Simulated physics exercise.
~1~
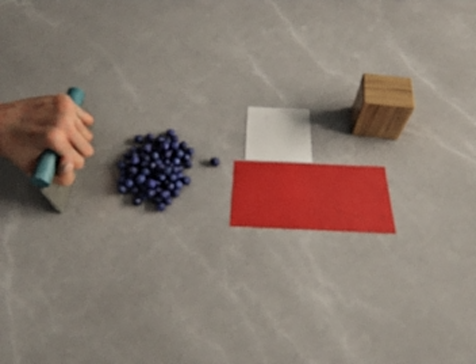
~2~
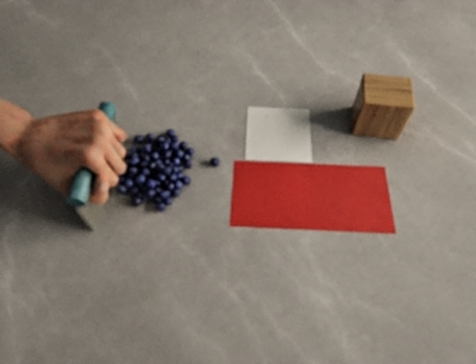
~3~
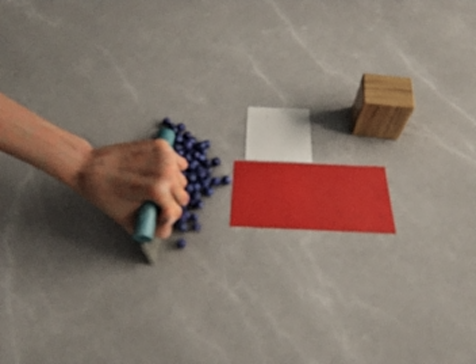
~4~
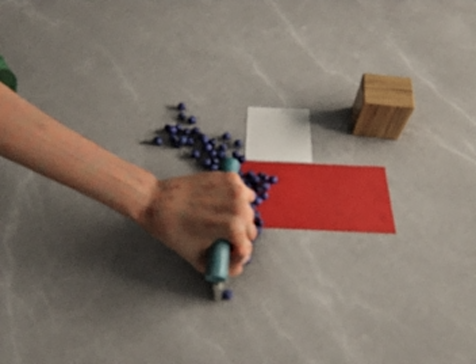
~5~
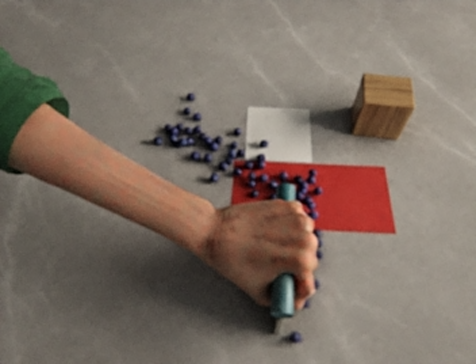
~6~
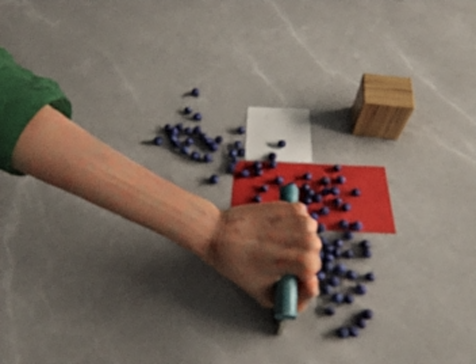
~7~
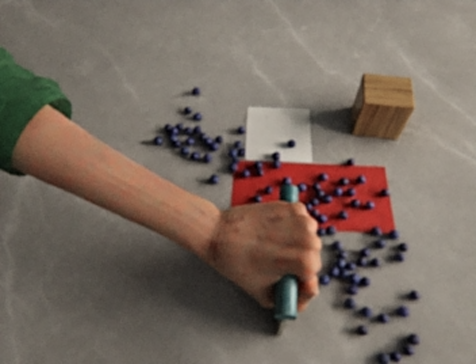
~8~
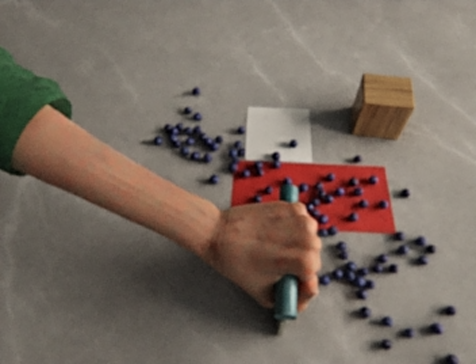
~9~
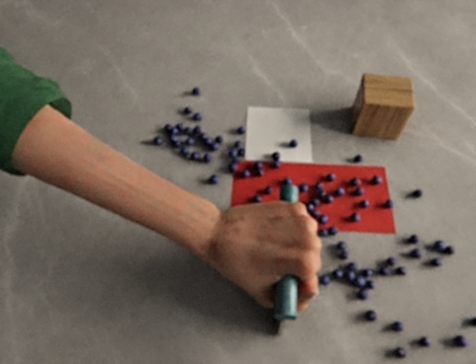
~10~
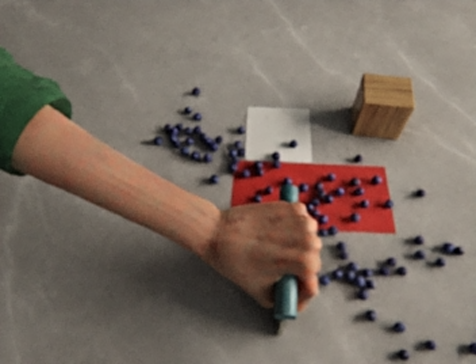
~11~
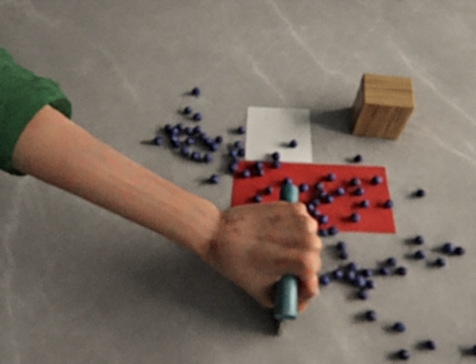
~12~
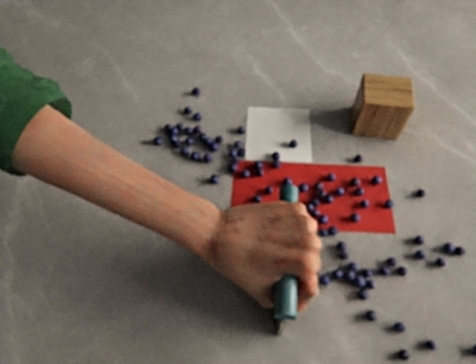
The clip opens on a grey marbled surface where a hand grips a teal-handled scraper to the left of a pile of blueberries, with a white mat, a larger red mat and a wooden block beyond. The hand moves right and slightly down, bringing the scraper into the pile. It pushes on, sweeping some berries over the red mat while others are left behind near the white one. The scraper then halts over the lower part of the red mat, and loose berries roll onward to the right. Finally they settle, scattered across the red mat and the bare surface, with the hand still holding the scraper and the block unmoved.
